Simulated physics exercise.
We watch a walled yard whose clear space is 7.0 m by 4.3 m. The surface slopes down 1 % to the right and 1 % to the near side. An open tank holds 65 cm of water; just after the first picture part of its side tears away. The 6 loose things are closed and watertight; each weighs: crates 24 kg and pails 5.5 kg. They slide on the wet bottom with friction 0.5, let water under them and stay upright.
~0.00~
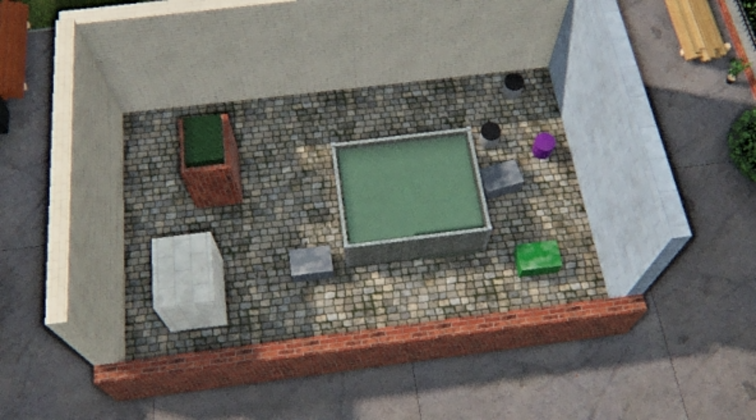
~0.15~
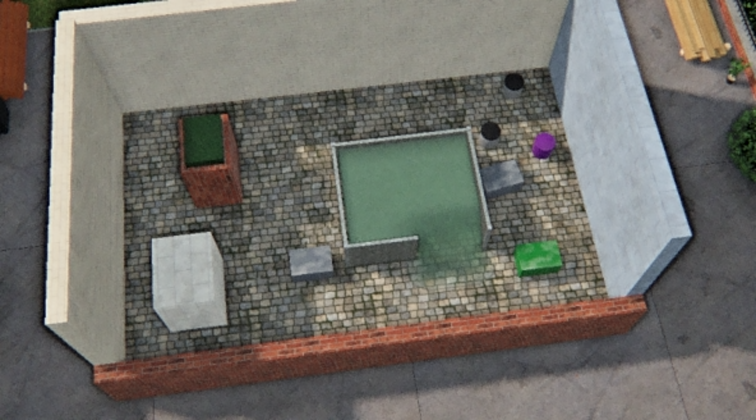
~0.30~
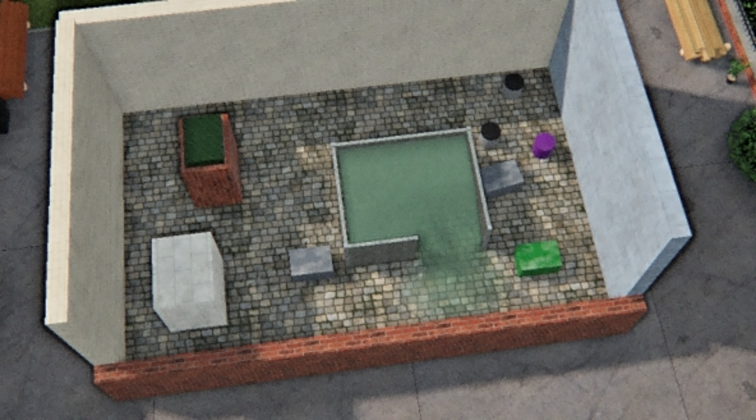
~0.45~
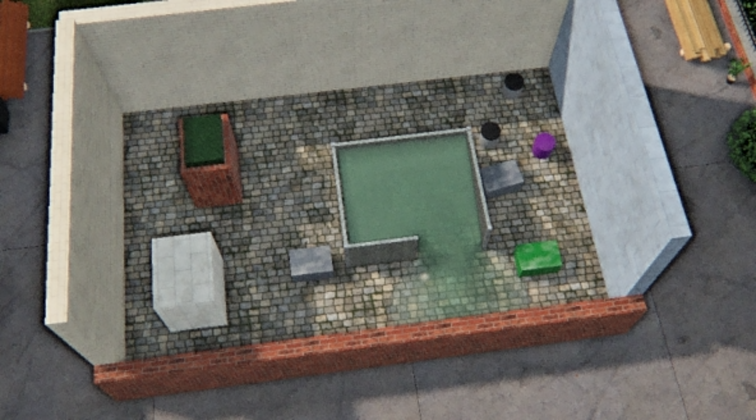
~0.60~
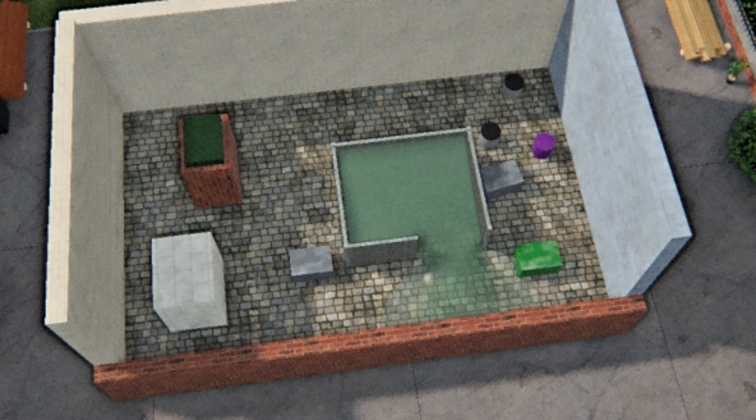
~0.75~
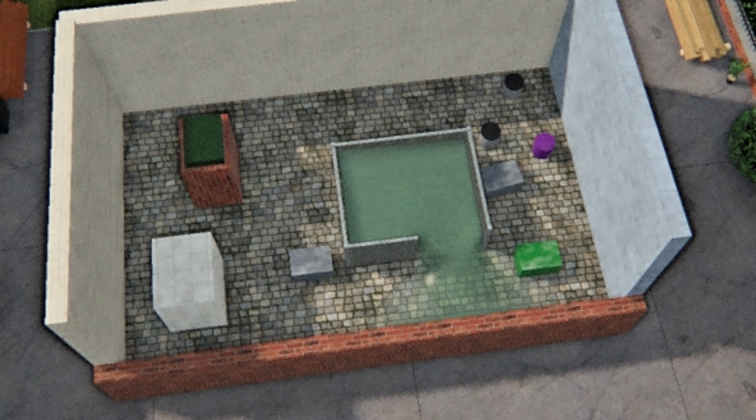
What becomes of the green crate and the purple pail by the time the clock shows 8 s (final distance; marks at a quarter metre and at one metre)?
Green crate is nudged along, purple pail travels far.
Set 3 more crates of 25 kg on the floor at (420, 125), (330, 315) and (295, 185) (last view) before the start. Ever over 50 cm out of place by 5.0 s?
In that order: Less, over, under.
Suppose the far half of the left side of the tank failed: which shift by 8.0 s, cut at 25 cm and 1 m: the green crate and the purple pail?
In that case the green crate barely shifts, the purple pail holds its place.
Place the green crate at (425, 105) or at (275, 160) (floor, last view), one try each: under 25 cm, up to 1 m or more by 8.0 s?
In that order: It slides a little; it stays put.
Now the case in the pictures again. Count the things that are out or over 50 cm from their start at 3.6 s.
By then 2.
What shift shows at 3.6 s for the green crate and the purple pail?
Roughly 50 and 120 cm by then.
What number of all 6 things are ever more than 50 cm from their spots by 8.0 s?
That makes 3.
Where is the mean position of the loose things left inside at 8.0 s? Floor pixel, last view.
Near (421, 190).
After 1.6 s the green crate is near (539, 255), 0.0 m from its start, aground; the purple pail is near (545, 142), 0.0 m from its start, aground; 0 afloat.
After 3.6 s the green crate is near (517, 227), 0.5 m from its start, aground; the purple pail is near (497, 87), 1.2 m from its start, afloat; 2 afloat.
After 5.6 s the green crate is near (515, 227), 0.5 m from its start, aground; the purple pail is near (454, 123), 1.4 m from its start, aground; 0 afloat.
After 8.0 s the green crate is near (515, 227), 0.5 m from its start, aground; the purple pail is near (400, 134), 2.3 m from its start, afloat; 3 afloat.
